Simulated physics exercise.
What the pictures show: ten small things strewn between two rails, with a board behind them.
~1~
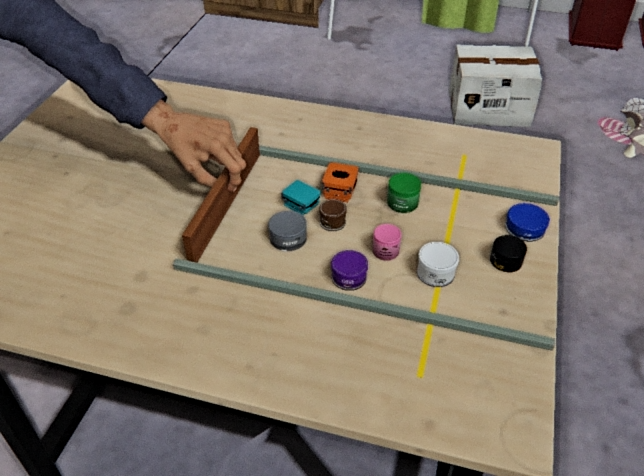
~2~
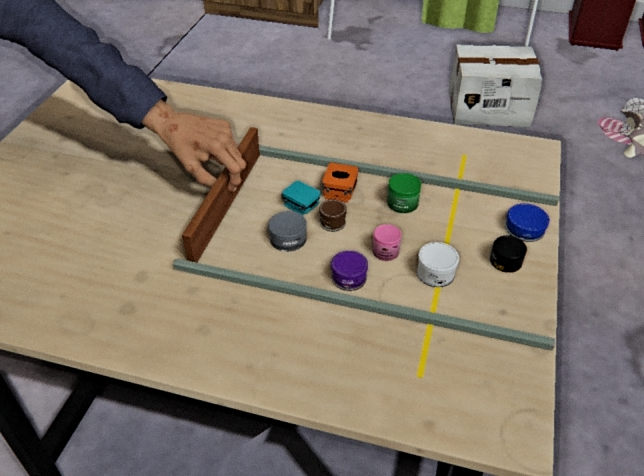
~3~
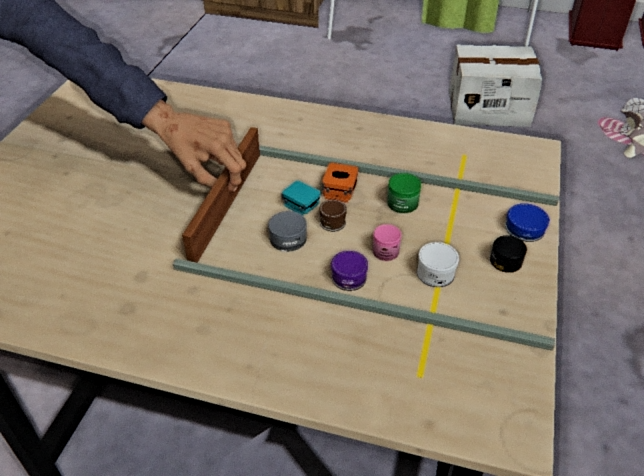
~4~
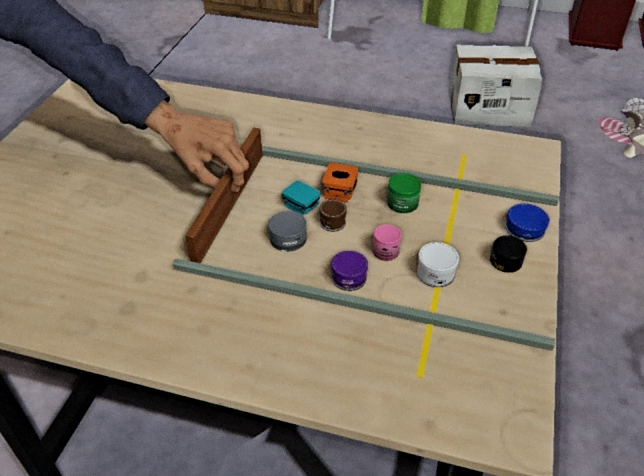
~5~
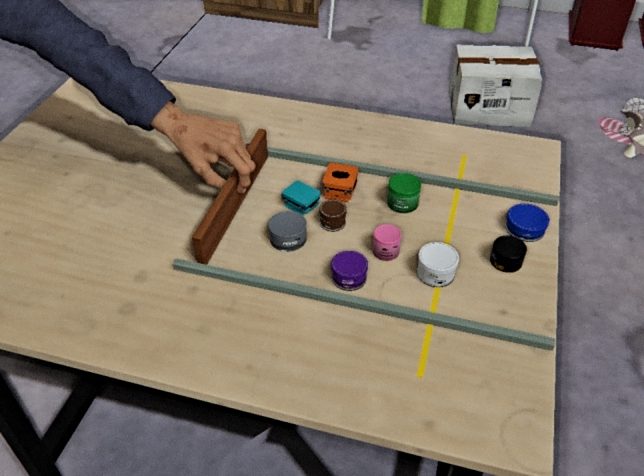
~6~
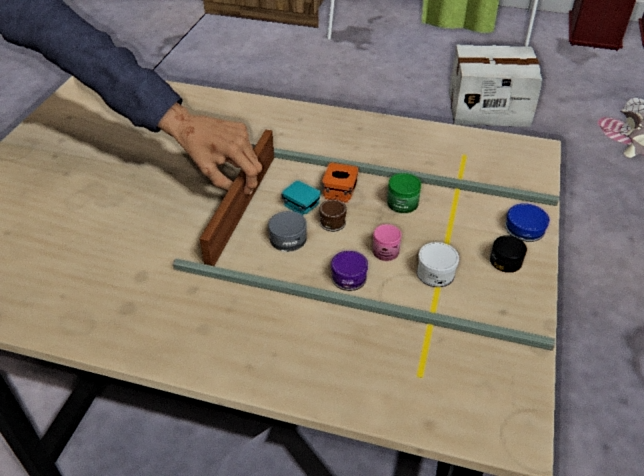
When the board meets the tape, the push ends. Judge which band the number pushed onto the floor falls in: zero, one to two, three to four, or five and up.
It ends with no piece gone from the top.
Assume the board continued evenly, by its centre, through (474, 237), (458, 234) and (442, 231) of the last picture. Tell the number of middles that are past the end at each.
In that order 1, 0 and 0.
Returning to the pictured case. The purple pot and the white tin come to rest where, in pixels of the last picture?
Approximately (455, 294) for one, approximately (500, 281) for the other.
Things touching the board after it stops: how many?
It's 5 of them.
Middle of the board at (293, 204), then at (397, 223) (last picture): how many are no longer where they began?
The first count is 3, and then it's 8.
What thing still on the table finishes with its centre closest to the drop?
The foremost one is the blue pot.
Soon after, none off yet; blue pot at rest near (527, 222); black tub at rest near (508, 254); white tin at rest near (437, 265).
At rest, the number that fall off is zero.
